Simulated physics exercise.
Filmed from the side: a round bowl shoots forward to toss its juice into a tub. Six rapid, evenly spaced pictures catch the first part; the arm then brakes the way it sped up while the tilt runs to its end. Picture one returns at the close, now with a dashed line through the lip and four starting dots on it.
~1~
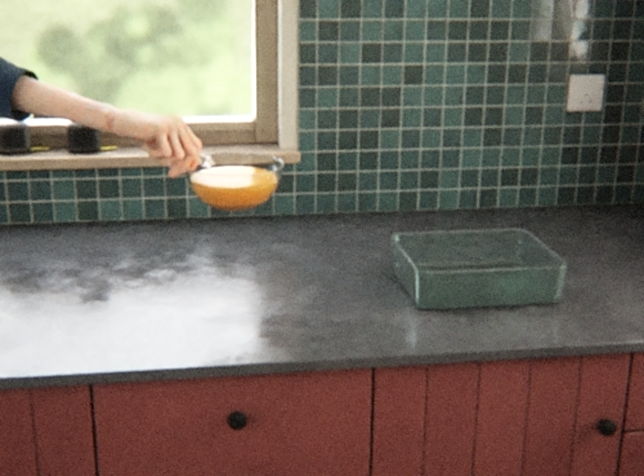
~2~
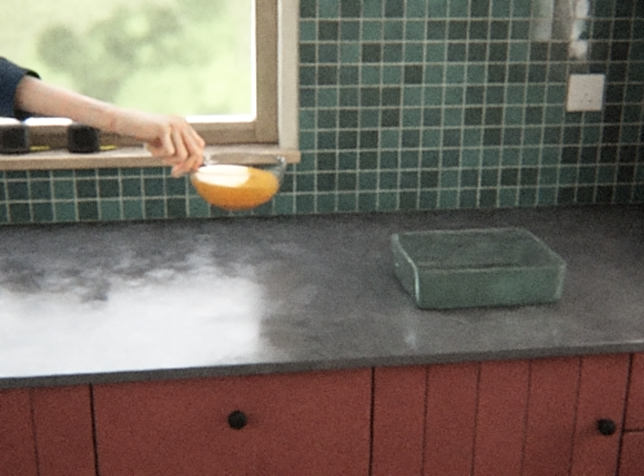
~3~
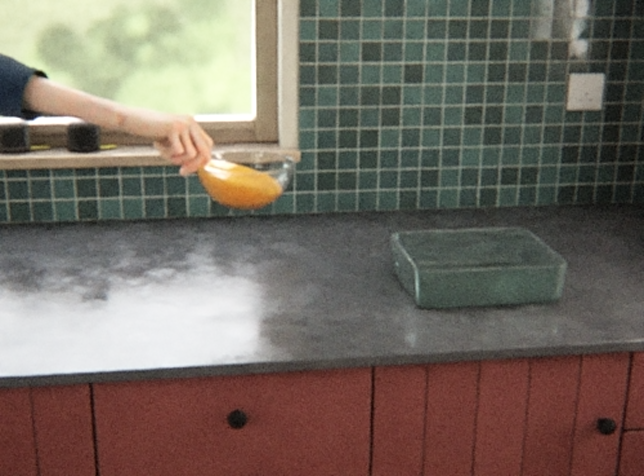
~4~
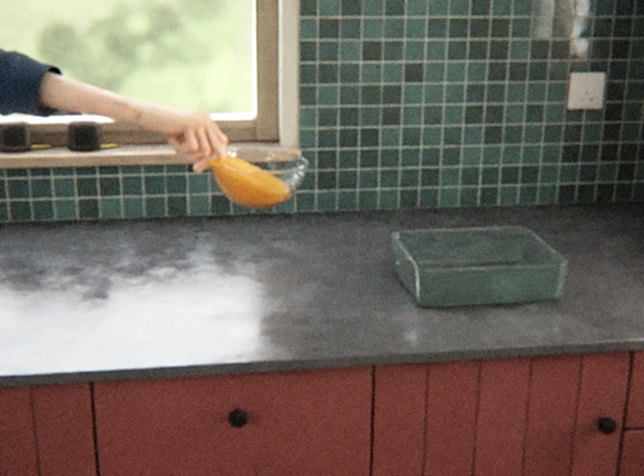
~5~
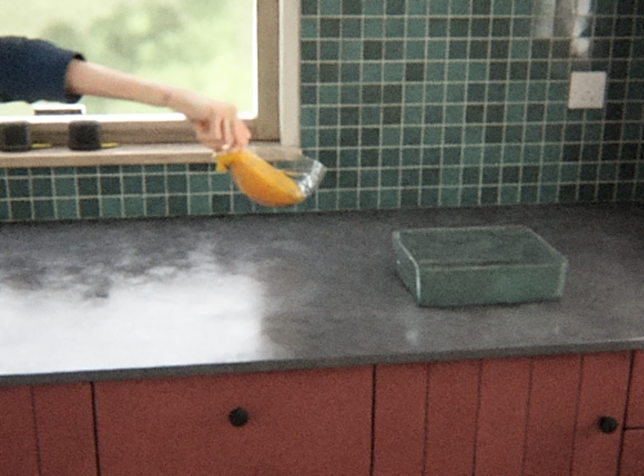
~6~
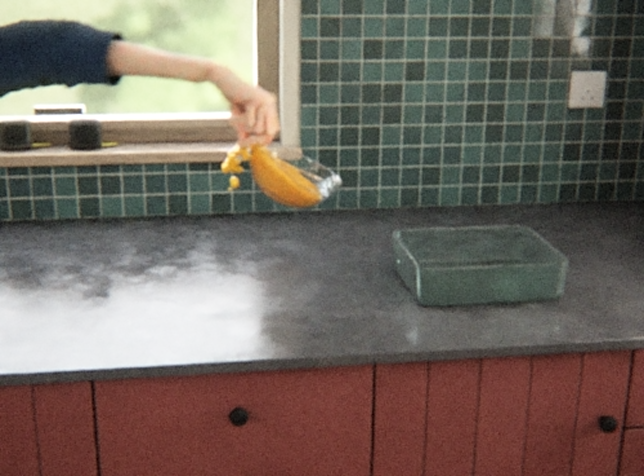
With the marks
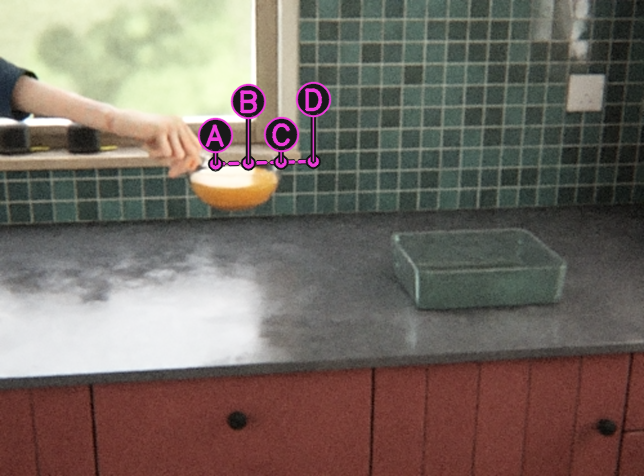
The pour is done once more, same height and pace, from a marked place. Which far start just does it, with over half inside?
D.
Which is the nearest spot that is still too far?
C it is.
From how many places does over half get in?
One of the four.
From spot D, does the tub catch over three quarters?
No.
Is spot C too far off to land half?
Yes.
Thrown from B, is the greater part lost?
Yes, it does.
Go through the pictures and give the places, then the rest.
Upright, lip at (282, 162); tub from (415, 308) to (560, 301); nothing has left yet, in the first picture.
Upright, lip at (285, 161); nothing has left yet, in the second picture.
Upright, lip at (293, 160); nothing has left yet, in the third picture.
Upright, lip at (306, 161); juice is over the rim, down to (209, 161), in the fourth picture.
Tipped about 11°, lip at (324, 167); juice is over the rim, down to (218, 169), in the fifth picture.
Tipped about 26°, lip at (340, 179); juice is over the rim, down to (230, 189), in the sixth picture.
On the marked copy, A at (215, 163); B at (248, 163); C at (281, 162); D at (313, 161).
With A, about 0 % lands in the tub, 100 % falls short.
With B, about 1 % lands in the tub, 96 % falls short and 3 % goes beside or beyond.
With C, about 33 % lands in the tub, 59 % falls short and 8 % goes beside or beyond.
With D, about 62 % lands in the tub, 25 % falls short and 14 % goes beside or beyond.
